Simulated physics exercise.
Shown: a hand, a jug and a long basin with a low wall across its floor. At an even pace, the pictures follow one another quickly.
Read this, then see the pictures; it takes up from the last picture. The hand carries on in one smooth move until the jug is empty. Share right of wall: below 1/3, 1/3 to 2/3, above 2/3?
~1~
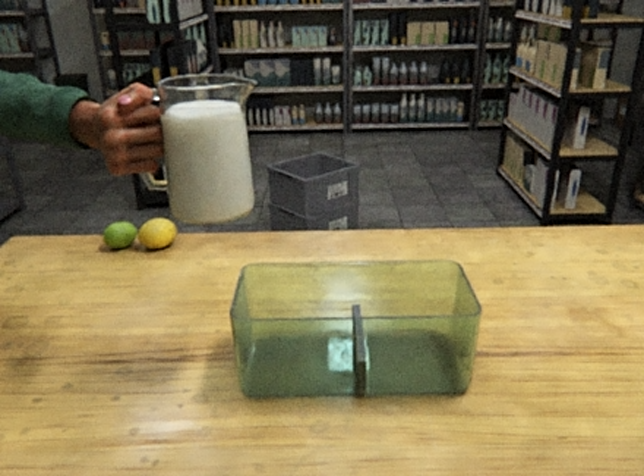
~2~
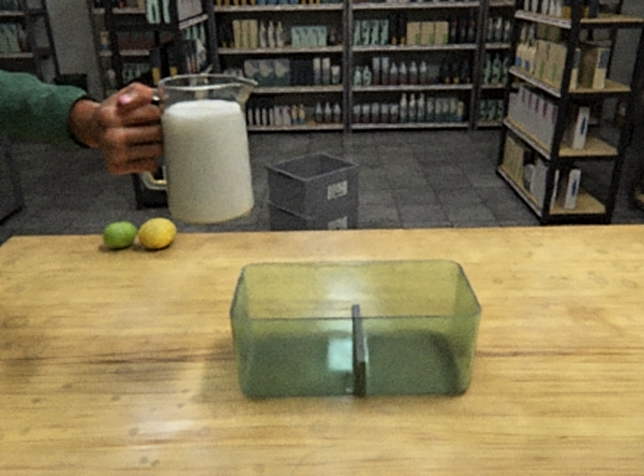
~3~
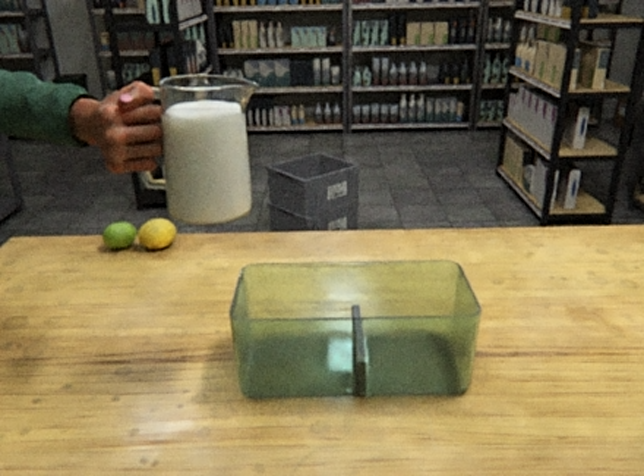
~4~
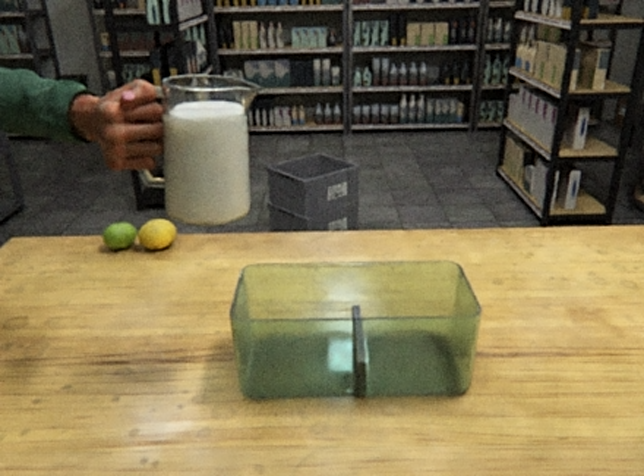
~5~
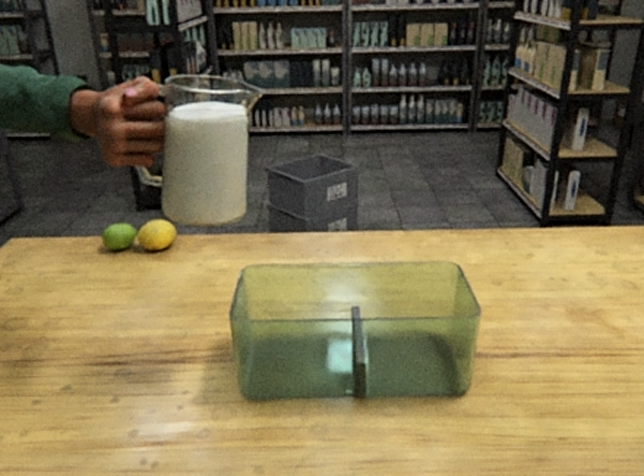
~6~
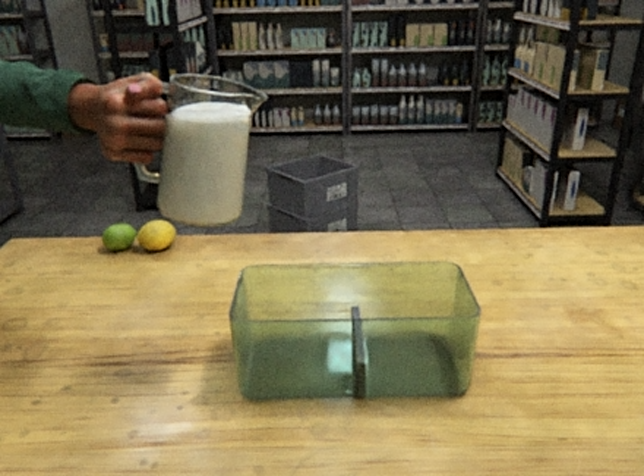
The part right of the wall will probably range from one third to two thirds.
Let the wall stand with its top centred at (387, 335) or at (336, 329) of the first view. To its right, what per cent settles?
Well, it's close to 5 per cent for the first one, then 85 per cent for the other.
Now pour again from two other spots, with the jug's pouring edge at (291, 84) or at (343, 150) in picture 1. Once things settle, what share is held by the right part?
Close to 90 in a hundred, and close to 95 in a hundred.
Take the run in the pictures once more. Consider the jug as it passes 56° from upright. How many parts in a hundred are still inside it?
Close to 95 parts in a hundred remain.
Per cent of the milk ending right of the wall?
It is close to 45 per cent.
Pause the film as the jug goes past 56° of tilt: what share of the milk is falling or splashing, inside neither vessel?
Around 5 in a hundred, more or less.
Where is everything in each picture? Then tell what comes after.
In the first frame, tilt 0°; pouring edge (257, 82); surface from (166, 108) to (242, 107); the long basin's rim runs from (237, 291) to (470, 287); the wall's top is at (359, 331).
In the second frame, tilt 0°; pouring edge (257, 82); surface from (166, 108) to (242, 107).
In the third frame, tilt 2°; pouring edge (258, 84); surface from (166, 109) to (243, 108).
In the fourth frame, tilt 4°; pouring edge (261, 87); surface from (169, 110) to (244, 109).
In the fifth frame, tilt 7°; pouring edge (264, 91); surface from (170, 113) to (246, 109).
In the sixth frame, tilt 11°; pouring edge (268, 96); surface from (170, 120) to (252, 111).
A moment on, the jug is tipped part way and 95 per cent is still to pour, 0 is left of the wall and 0 right of it.
Next, the jug is tipped on its side and 65 per cent is still to pour, 7 is left of the wall and 10 right of it.
Then the jug is tipped on its side and 23 per cent is still to pour, 25 is left of the wall and 40 right of it.
Later the jug is tipped on its side and 8 per cent is still to pour, 44 is left of the wall and 43 right of it.
In the end 53 per cent lies left of the wall, 44 right of it and 2 outside.
